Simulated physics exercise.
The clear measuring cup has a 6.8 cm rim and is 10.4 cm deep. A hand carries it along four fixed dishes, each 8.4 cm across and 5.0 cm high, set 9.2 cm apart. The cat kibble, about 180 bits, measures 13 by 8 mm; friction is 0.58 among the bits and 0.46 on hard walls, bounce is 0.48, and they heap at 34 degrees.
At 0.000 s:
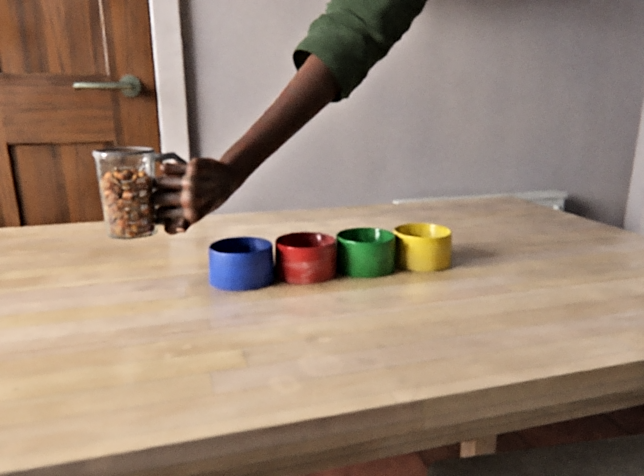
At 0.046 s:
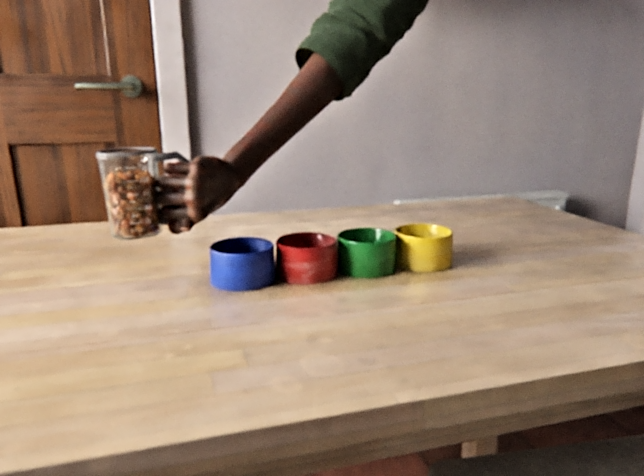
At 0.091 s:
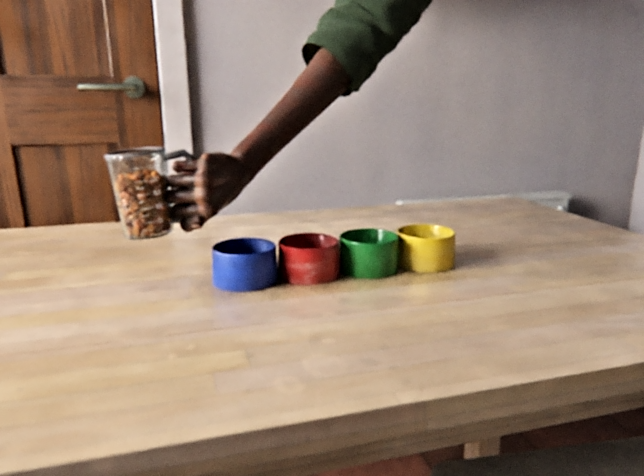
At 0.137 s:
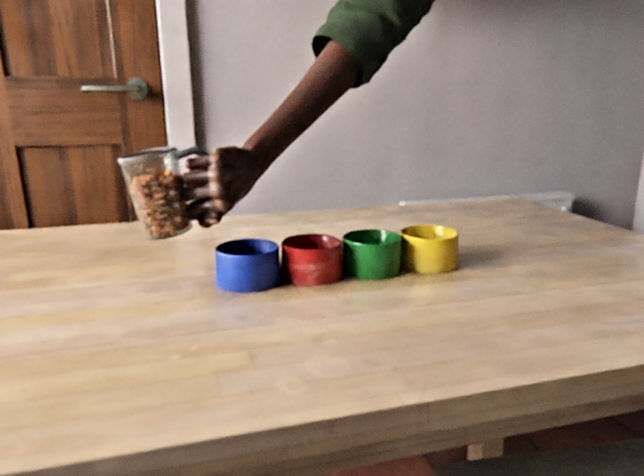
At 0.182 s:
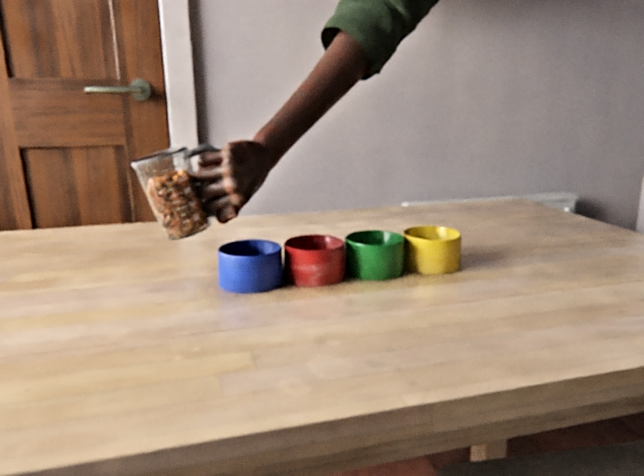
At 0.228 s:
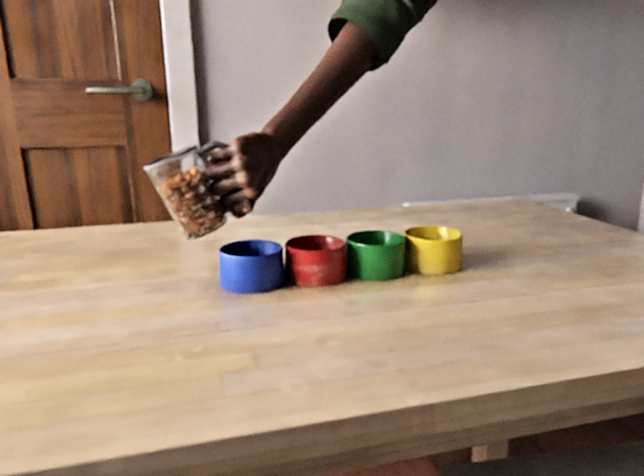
Clear measuring cup of brown kibble moving right in a person's hand and gradually tilting, beside four coloured dishes on a wooden table.
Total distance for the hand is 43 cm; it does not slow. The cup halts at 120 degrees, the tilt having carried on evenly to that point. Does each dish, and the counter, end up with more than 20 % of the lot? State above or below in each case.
In each case: Red below, blue below, green above, yellow above, counter below.
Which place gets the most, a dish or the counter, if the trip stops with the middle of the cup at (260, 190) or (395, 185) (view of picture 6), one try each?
Counter, then green.
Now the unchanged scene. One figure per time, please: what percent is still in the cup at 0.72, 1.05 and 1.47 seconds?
It goes roughly like this: 100, 80, 20 per cent.
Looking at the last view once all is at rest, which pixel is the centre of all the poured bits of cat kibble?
Somewhere around (391, 259) in the final frame.
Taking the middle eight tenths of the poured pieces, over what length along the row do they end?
12 cm, roughly.
After 0.72 s, tilt 84 degrees; cup holds 100 %.
Then, at 1.05 s, tilt 120 degrees; cup holds 80 %, red 10 %, green 15 %.
After 1.47 s, tilt 120 degrees; cup holds 20 %, red 10 %, green 45 %, yellow 20 %.
In the end, at 2.3 s, red 10 %, blue 0 %, green 45 %, yellow 40 %, counter 10 %.
